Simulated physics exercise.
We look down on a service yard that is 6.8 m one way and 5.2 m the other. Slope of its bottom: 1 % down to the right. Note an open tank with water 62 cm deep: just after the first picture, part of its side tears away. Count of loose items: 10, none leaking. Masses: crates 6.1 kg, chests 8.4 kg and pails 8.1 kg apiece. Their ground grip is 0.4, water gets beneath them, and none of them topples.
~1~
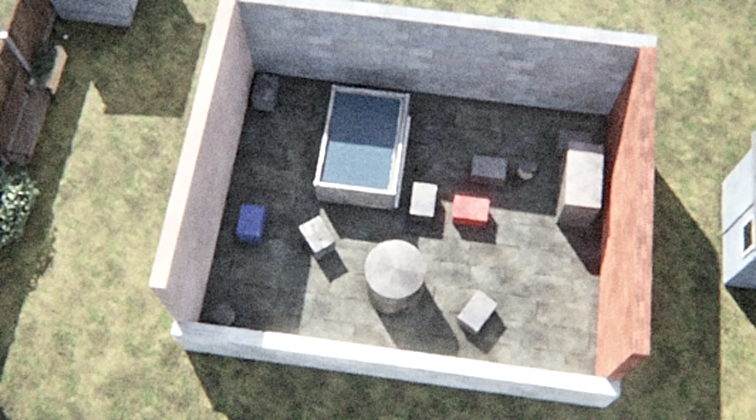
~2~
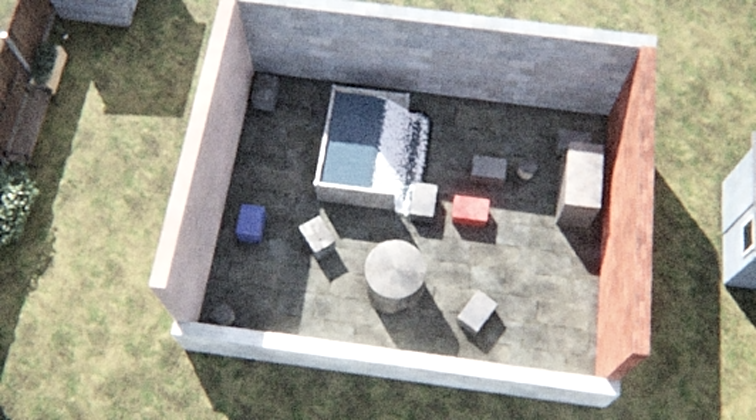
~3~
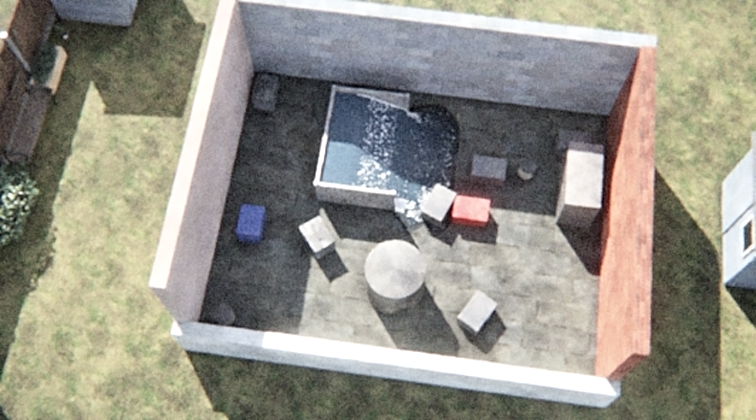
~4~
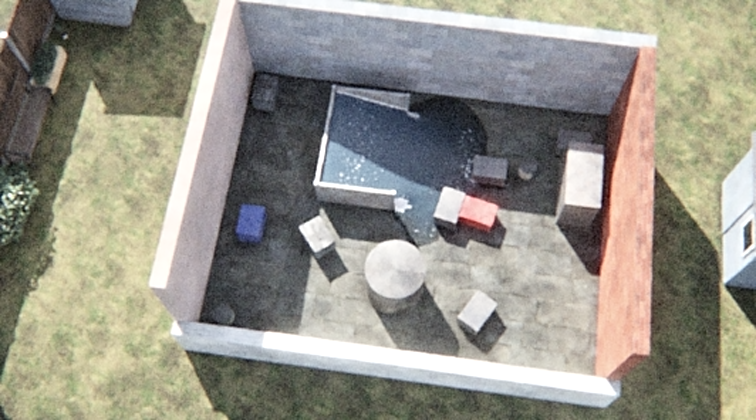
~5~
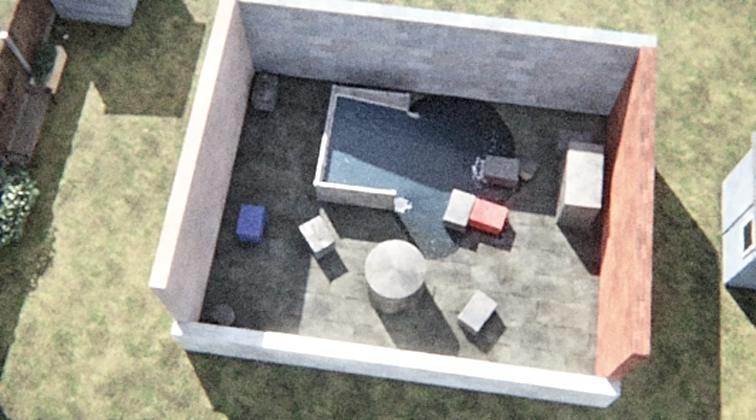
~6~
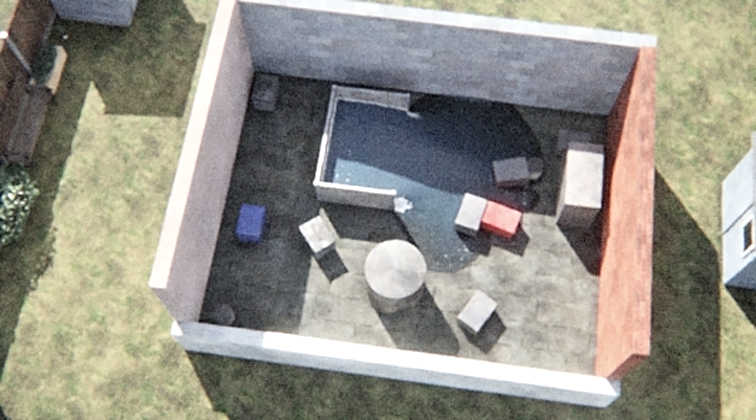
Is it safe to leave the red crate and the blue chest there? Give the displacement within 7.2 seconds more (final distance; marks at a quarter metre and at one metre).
As for distance, the red crate ends up well away and the blue chest moves only negligibly.
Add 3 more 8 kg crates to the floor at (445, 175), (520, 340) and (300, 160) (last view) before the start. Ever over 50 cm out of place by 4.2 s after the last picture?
In the order listed: Across the line; across the line; behind the line.
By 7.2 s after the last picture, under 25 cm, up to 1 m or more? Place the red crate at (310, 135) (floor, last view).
Short answer: It hardly moves.
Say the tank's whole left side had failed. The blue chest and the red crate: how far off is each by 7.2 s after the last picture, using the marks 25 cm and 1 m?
In that case the blue chest winds up well away while the red crate does not really move.
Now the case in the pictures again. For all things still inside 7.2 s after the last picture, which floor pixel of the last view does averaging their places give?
Near (356, 232).
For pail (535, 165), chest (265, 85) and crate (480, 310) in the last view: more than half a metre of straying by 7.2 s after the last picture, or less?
In sequence - crossed the line; stayed below the line; crossed the line.
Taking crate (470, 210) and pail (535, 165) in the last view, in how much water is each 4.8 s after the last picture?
About 5 and 9 cm.
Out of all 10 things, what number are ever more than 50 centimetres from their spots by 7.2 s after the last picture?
Count: 7.
Then, 0.9 s after the last picture the red crate is near (587, 254), 2.2 m from its start, aground; the blue chest is near (250, 220), 0.0 m from its start, aground; 4 afloat.
Then, 2.8 s after the last picture the red crate is near (561, 345), 2.9 m from its start, afloat; the blue chest is near (250, 220), 0.0 m from its start, aground; 6 afloat.
Then, 4.8 s after the last picture the red crate is near (499, 322), 2.1 m from its start, afloat; the blue chest is near (250, 220), 0.0 m from its start, aground; 5 afloat.
Then, 7.2 s after the last picture the red crate is near (426, 335), 2.5 m from its start, afloat; the blue chest is near (253, 215), 0.1 m from its start, aground; 5 afloat.
